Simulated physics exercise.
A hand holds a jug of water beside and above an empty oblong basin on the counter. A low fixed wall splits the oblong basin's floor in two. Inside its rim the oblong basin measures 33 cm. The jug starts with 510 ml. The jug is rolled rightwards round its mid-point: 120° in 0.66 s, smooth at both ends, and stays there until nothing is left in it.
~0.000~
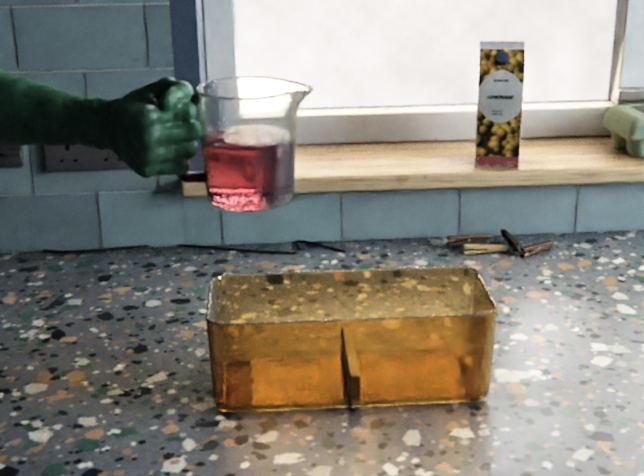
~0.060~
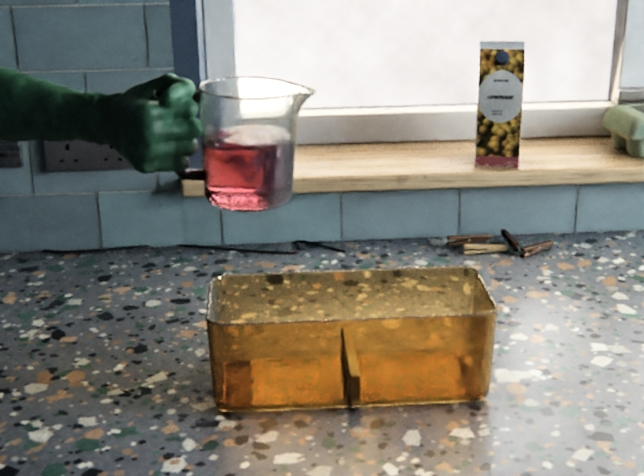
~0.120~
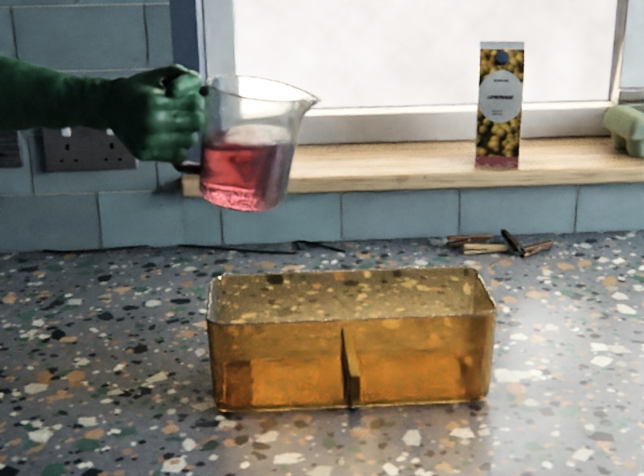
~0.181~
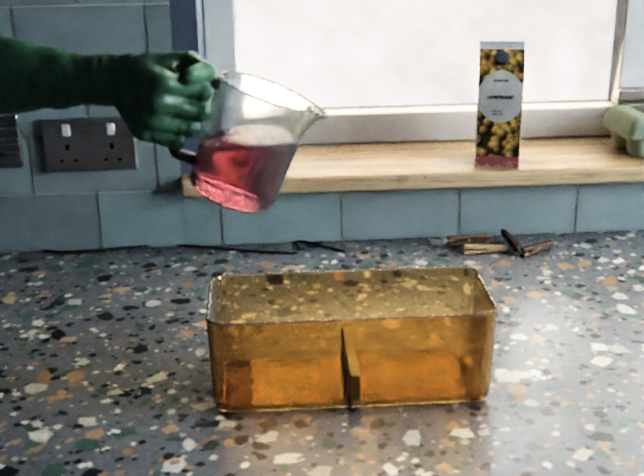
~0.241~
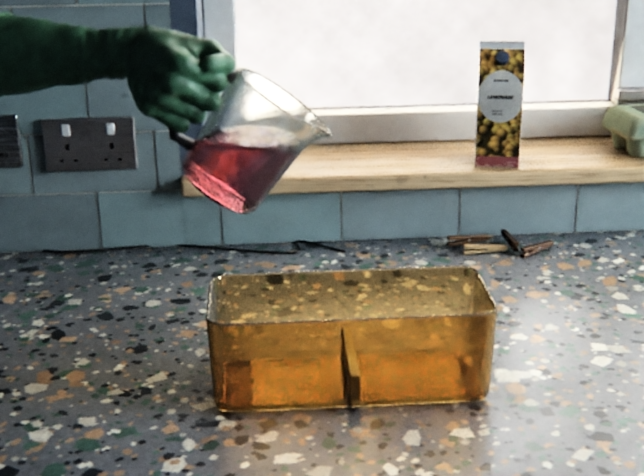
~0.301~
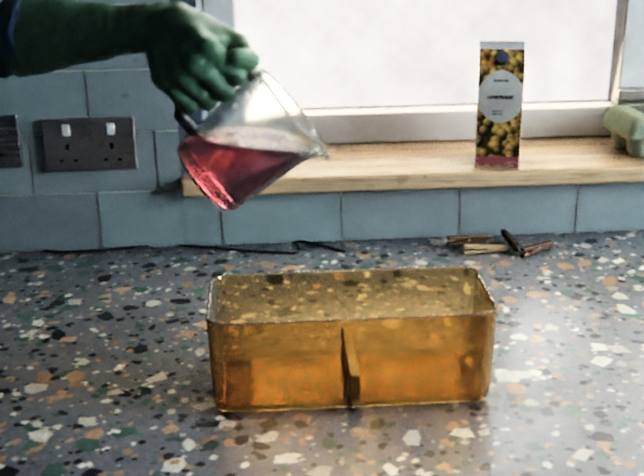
A green-gloved hand holds a clear jug of pink liquid upright at the left, then rolls it steadily rightwards until it leans steeply, the liquid sliding toward the spout. Below it, an empty, see-through amber oblong basin with a low dividing wall sits on a speckled grey counter. The fixed, slightly raised front view shows a kitchen with blue tiles, a window, and a yellow-patterned carton on the wooden sill.
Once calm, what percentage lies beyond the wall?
The far part has some 63 per cent.
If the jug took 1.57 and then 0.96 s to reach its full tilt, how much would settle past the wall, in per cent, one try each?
In turn about 80 and 70 per cent.
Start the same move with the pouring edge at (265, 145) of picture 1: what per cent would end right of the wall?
In that case some 10 per cent.
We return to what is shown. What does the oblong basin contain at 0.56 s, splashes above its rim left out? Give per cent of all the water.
About 14 per cent.
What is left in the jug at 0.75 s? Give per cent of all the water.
Near 5 in a hundred.
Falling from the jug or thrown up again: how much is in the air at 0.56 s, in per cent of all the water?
About 40 per cent.
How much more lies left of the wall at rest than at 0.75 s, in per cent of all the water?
About 12 per cent.
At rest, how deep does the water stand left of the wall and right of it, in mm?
Left about 8 mm, right about 16 mm.
By 0.56 s the tilt is 113° and 47 per cent is still to pour, 2 is left of the wall and 11 right of it.
By 0.75 s the tilt is 120° and 5 per cent is still to pour, 21 is left of the wall and 61 right of it.
By 0.94 s the tilt is 120° and 0 per cent is still to pour, 33 is left of the wall and 64 right of it.
By 1.16 s the tilt is 120° and 0 per cent is still to pour, 34 is left of the wall and 63 right of it.
At rest 34 per cent lies left of the wall, 63 right of it and 3 outside.
